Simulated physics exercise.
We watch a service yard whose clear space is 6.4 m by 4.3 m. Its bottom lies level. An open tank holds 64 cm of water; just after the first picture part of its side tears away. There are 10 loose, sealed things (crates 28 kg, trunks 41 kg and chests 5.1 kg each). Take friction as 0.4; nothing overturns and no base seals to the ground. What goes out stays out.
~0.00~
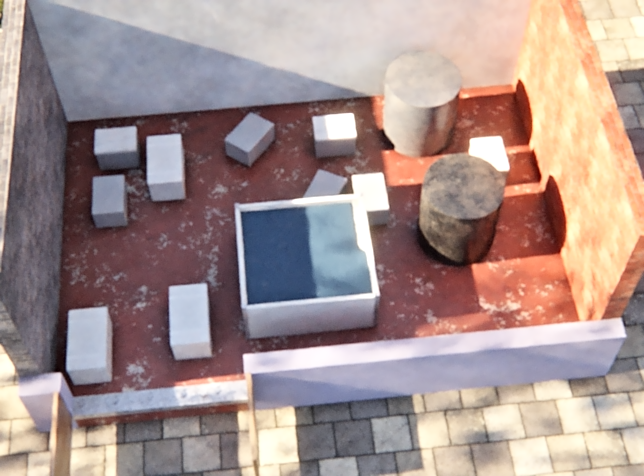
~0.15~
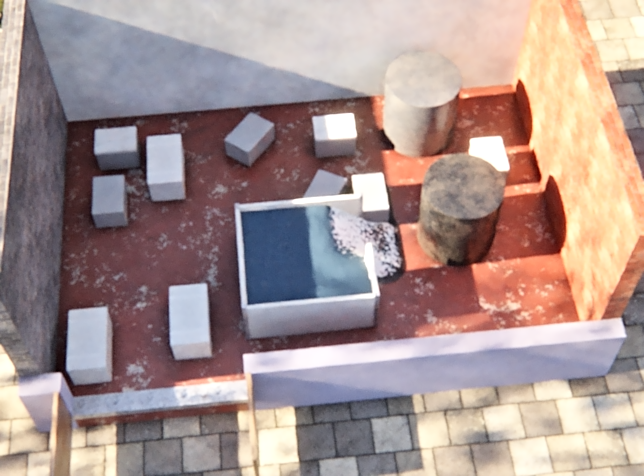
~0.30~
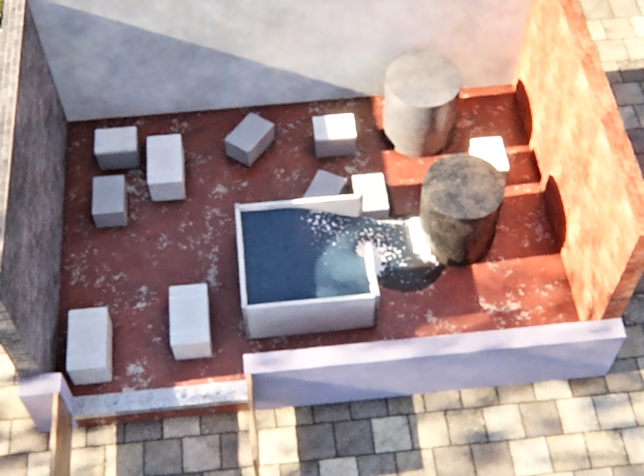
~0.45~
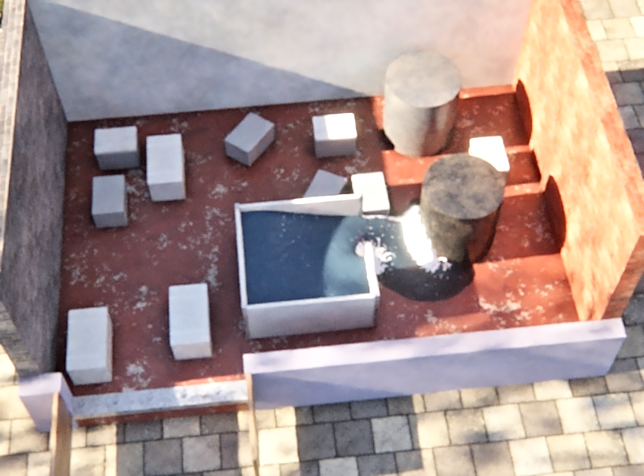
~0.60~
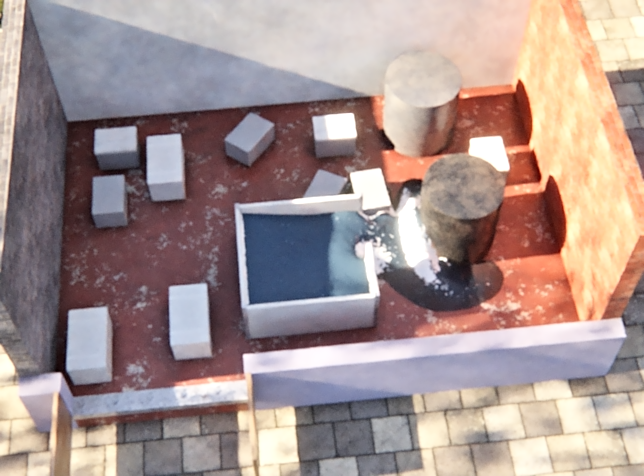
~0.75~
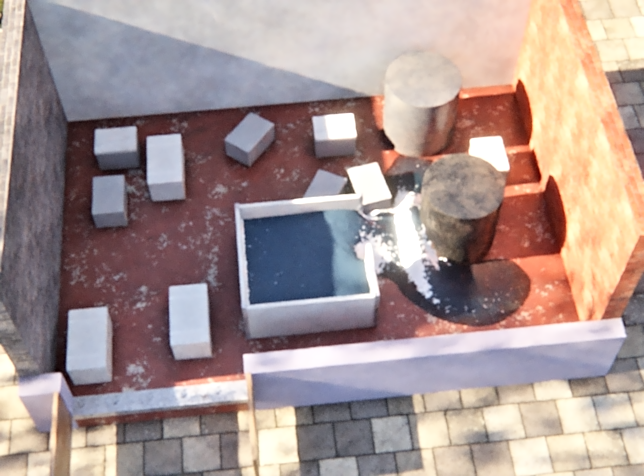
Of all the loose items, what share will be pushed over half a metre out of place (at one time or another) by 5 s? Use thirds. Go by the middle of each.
Share: Under a third.
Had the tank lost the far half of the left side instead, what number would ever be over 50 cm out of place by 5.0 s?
Then 3.
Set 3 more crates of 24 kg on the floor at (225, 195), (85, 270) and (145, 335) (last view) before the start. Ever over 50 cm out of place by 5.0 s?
In that order: Under, short of it, less.
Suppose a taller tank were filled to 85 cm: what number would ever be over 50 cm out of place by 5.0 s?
In that case 4 of them.
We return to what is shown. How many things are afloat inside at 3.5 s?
At that moment 1.
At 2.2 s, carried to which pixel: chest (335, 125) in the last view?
Around (283, 132).
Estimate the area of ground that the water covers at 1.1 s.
Roughly 7.0 m2.
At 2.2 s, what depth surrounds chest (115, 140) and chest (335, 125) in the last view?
Roughly 0 and 2 cm.
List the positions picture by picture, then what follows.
The first picture shows a crate at (370, 193) rests on the ground; a crate at (108, 194) rests on the ground; 2.1 m2 under water; 0 of 10 have shifted.
The second picture shows a crate at (370, 193), on the bottom; a crate at (108, 194) rests on the ground; 2.6 m2 under water; 0 of 10 have shifted.
The third picture shows a crate at (370, 193), on the bottom; a crate at (108, 194), on the bottom; 3.0 m2 under water; 0 of 10 have shifted.
The fourth picture shows a crate at (371, 192) rests on the ground; a crate at (108, 194), on the bottom; 3.3 m2 under water; 0 of 10 have shifted.
The fifth picture shows a crate at (370, 189), on the bottom, 6 cm from its start; a crate at (108, 194) rests on the ground; 3.7 m2 under water; 1 of 10 have shifted.
The sixth picture shows a crate at (370, 183), on the bottom, 15 cm from its start; a crate at (108, 194), on the bottom; 4.6 m2 under water; 1 of 10 have shifted.
After 1.1 s 0 of 10 are over 50 cm from their spots; 0 afloat.
After 2.2 s 2 of 10 are over 50 cm from their spots; 0 afloat.
After 3.5 s 1 of 10 are over 50 cm from their spots; 1 afloat.
After 5.0 s 2 of 10 are over 50 cm from their spots, and 2 have been at some point; 1 afloat.
